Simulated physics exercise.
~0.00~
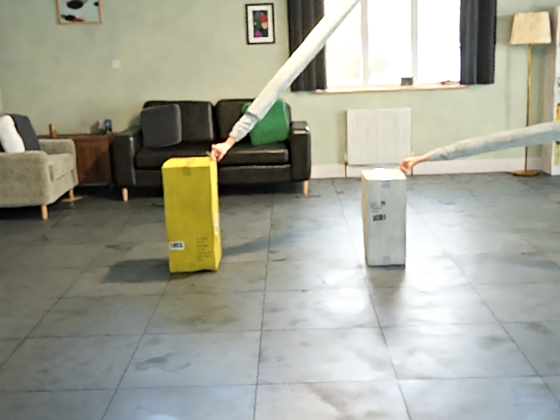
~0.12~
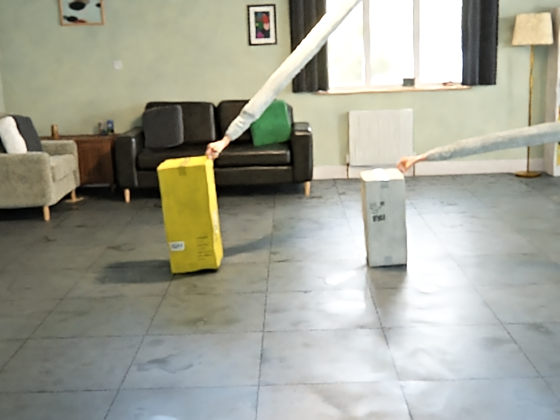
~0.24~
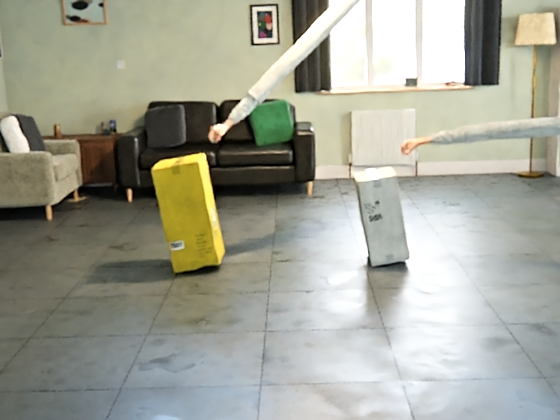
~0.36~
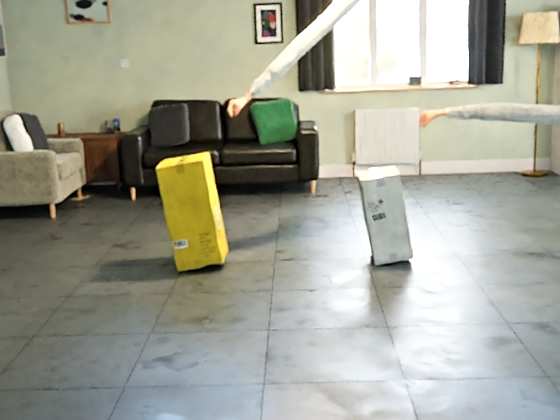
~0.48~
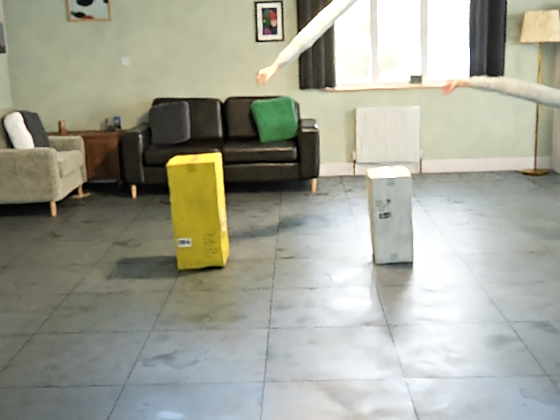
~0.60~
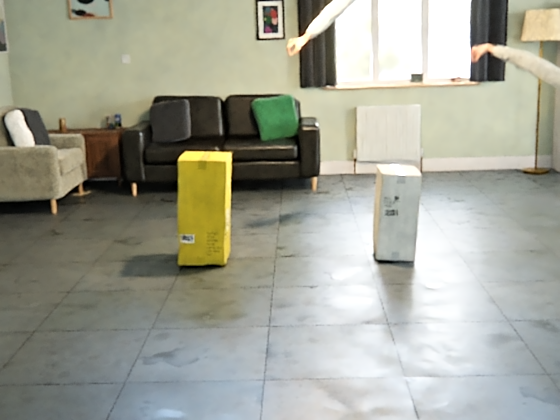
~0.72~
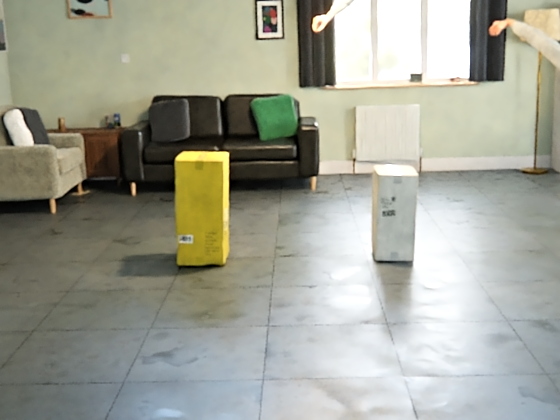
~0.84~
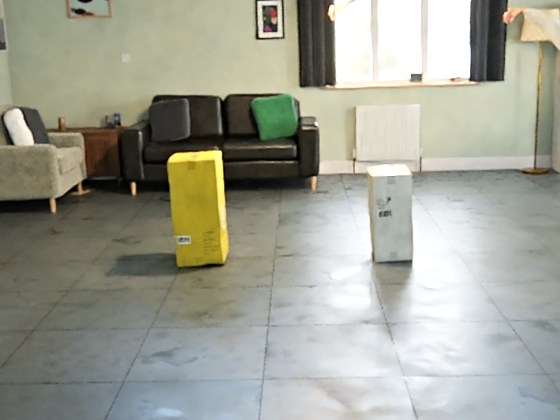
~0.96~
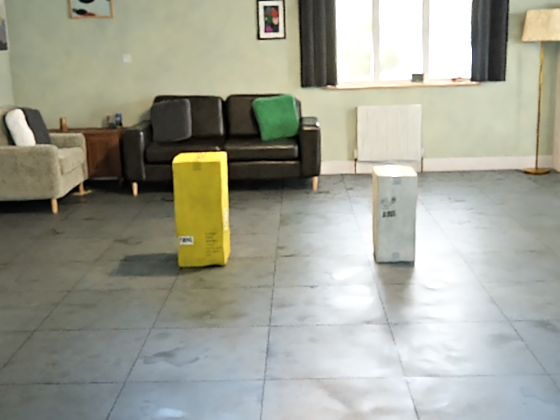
Yellow parcel and white box tilting under two hands, then rocking back upright and standing still as the arms withdraw.
